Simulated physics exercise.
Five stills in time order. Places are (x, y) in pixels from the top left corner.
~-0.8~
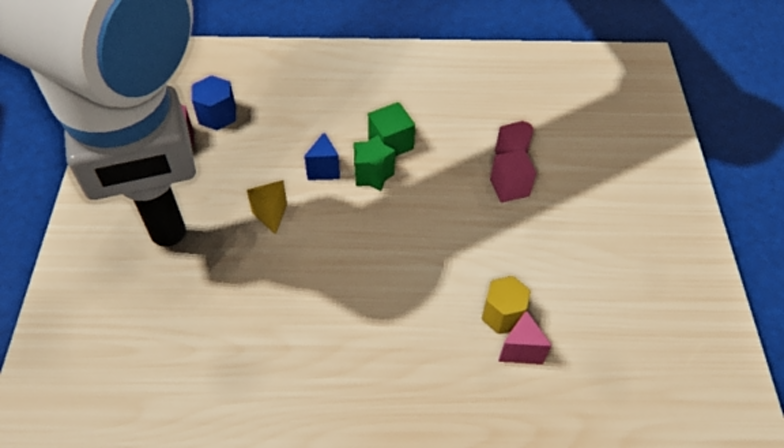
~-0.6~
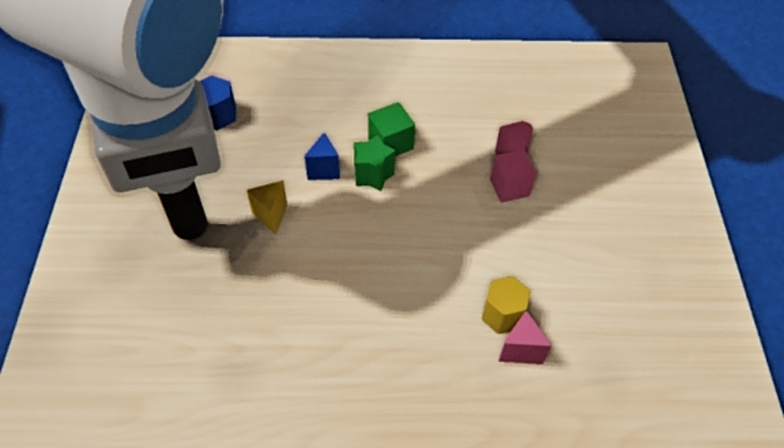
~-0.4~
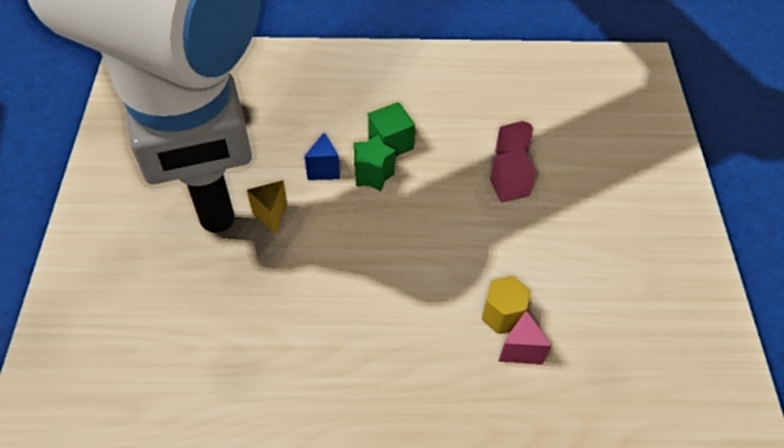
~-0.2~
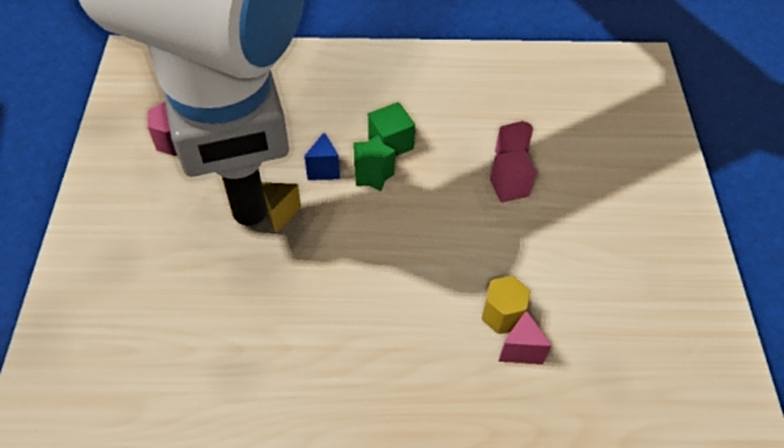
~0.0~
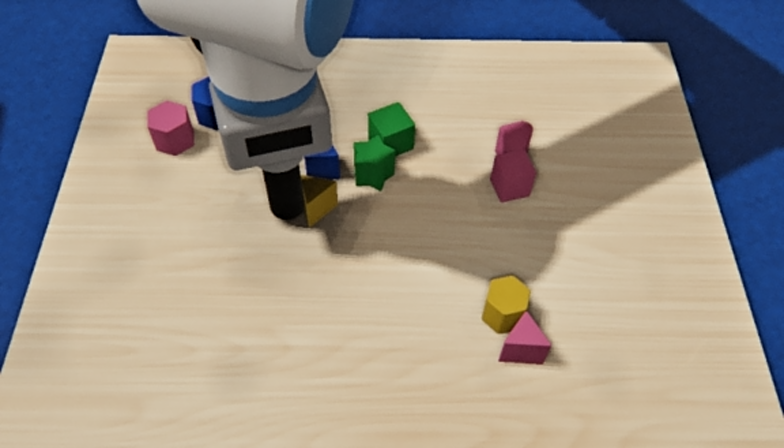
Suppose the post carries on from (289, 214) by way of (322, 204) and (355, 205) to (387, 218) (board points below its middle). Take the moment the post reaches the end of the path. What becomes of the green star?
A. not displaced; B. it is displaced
A.
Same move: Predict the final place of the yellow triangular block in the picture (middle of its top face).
The middle of its upper face will lie at (406, 177).
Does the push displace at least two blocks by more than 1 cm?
That would be a no.
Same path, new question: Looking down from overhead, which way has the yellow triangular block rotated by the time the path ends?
Looking down, it rotates anti-clockwise.
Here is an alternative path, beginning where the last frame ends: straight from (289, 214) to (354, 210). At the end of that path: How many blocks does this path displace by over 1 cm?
One block moves more than 1 cm.
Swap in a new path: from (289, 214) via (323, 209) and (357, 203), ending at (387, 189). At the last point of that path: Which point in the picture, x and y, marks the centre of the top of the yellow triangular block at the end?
I expect it at (417, 167).
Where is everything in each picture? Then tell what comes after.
In the first picture, post tip at (169, 233); block tops, yellow triangular block at (267, 193); green star at (373, 151).
In the second picture, post at (191, 227); blocks unchanged.
In the third picture, post at (218, 220); blocks unchanged.
In the fourth picture, post at (250, 213); yellow triangular block at (277, 191).
In the fifth picture, post at (288, 208); yellow triangular block at (315, 186); green star at (373, 151).
The first path, step by step. Halfway along, post at (340, 194); yellow triangular block at (368, 175).
At the end, post at (387, 211); yellow triangular block at (406, 177), turned 30° anticlockwise; green star in place.
